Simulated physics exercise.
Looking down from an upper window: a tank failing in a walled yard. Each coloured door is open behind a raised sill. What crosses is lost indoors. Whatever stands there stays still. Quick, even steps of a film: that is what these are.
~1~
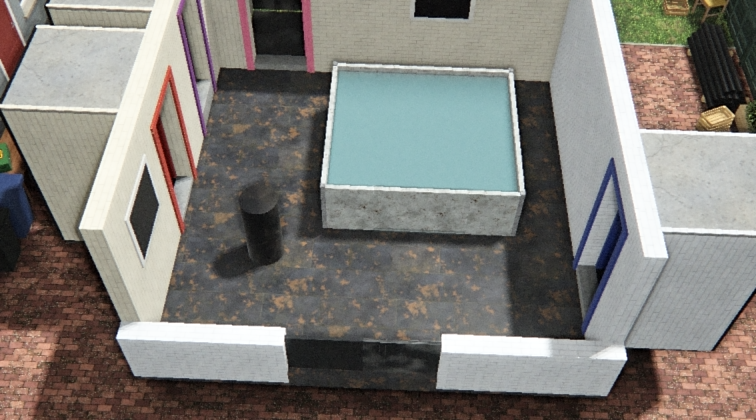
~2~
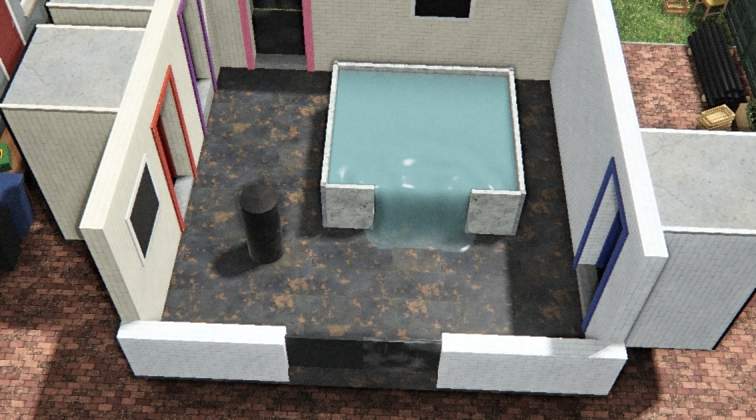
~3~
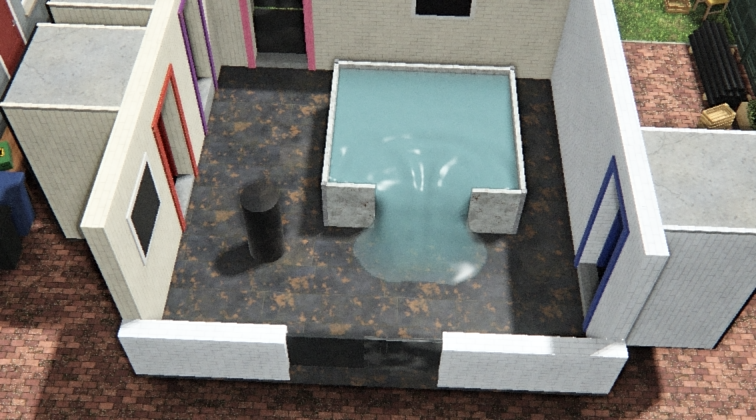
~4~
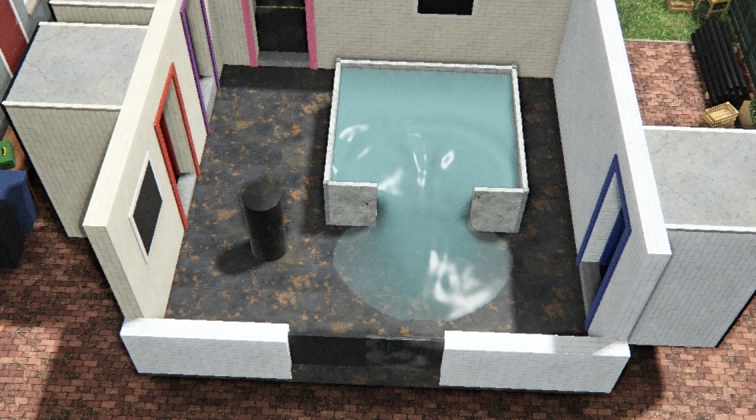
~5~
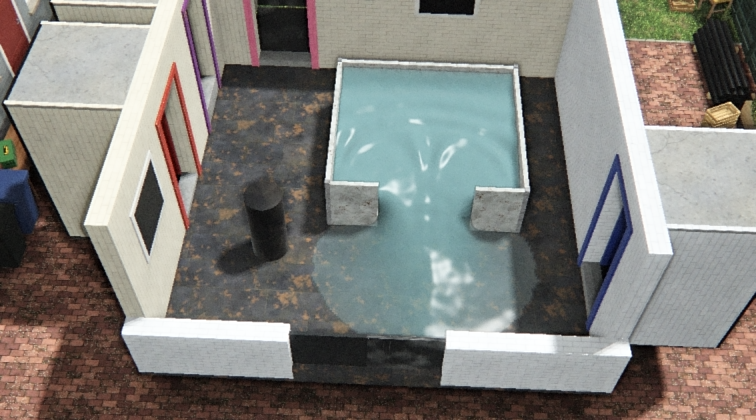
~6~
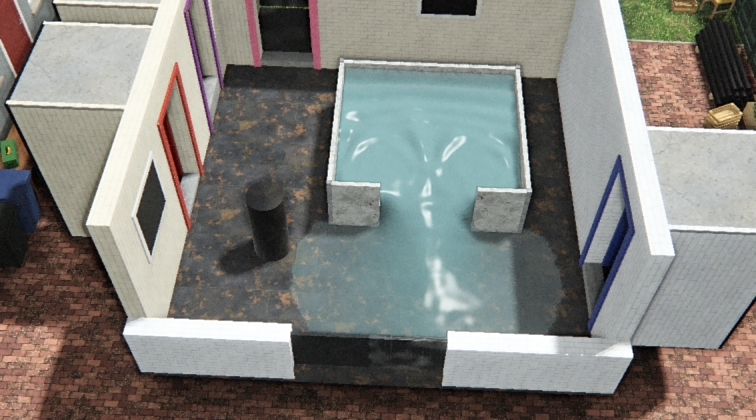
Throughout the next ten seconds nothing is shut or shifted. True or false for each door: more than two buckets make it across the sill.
Blue door: True; pink door: True; purple door: False; red door: True.
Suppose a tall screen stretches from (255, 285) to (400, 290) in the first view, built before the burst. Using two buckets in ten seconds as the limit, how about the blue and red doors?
Blue overshoots, red overshoots.
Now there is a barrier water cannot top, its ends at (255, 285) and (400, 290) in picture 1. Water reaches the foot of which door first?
Earliest: The blue door.
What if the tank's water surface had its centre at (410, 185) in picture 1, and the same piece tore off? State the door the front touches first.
It's the blue one.
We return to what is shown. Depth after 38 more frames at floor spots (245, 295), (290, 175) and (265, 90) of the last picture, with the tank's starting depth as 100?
I'd say close to 25, 6 and 25 percent.
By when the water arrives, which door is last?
Looks like the door marked pink.
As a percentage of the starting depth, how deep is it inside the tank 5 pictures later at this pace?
That would be roughly 72 per cent.
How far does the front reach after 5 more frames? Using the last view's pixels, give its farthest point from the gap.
At roughly (189, 347).
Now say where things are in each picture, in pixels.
The first picture shows still water in the open tank at (423, 129).
In the second picture, water pours out at (420, 214) and has run to (468, 242).
In the third picture, water pours out at (421, 215) and has run to (474, 269).
In the fourth picture, the front is at (451, 315), out from the gap at (423, 215).
In the fifth picture, water pours out at (424, 214) and has run to a hidden place.
In the sixth picture, the front is at a hidden place, out from the gap at (426, 214).
A moment on, water covers 35 % of the floor; the blue door wet at the sill, nothing in, the pink door not reached, the purple door not reached, the red door not reached.
Next, water covers 45 % of the floor; the blue door under two buckets in, the pink door not reached, the purple door not reached, the red door not reached.
Then, water covers 80 % of the floor; the blue door far over two buckets in, the pink door not reached, the purple door wet at the sill, nothing in, the red door under two buckets in.
Later, water covers 100 % of the floor; the blue door far over two buckets in, the pink door over two buckets in, the purple door wet at the sill, nothing in, the red door over two buckets in.
In the end, water covers 100 % of the floor; the blue door far over two buckets in, the pink door far over two buckets in, the purple door wet at the sill, nothing in, the red door over two buckets in.
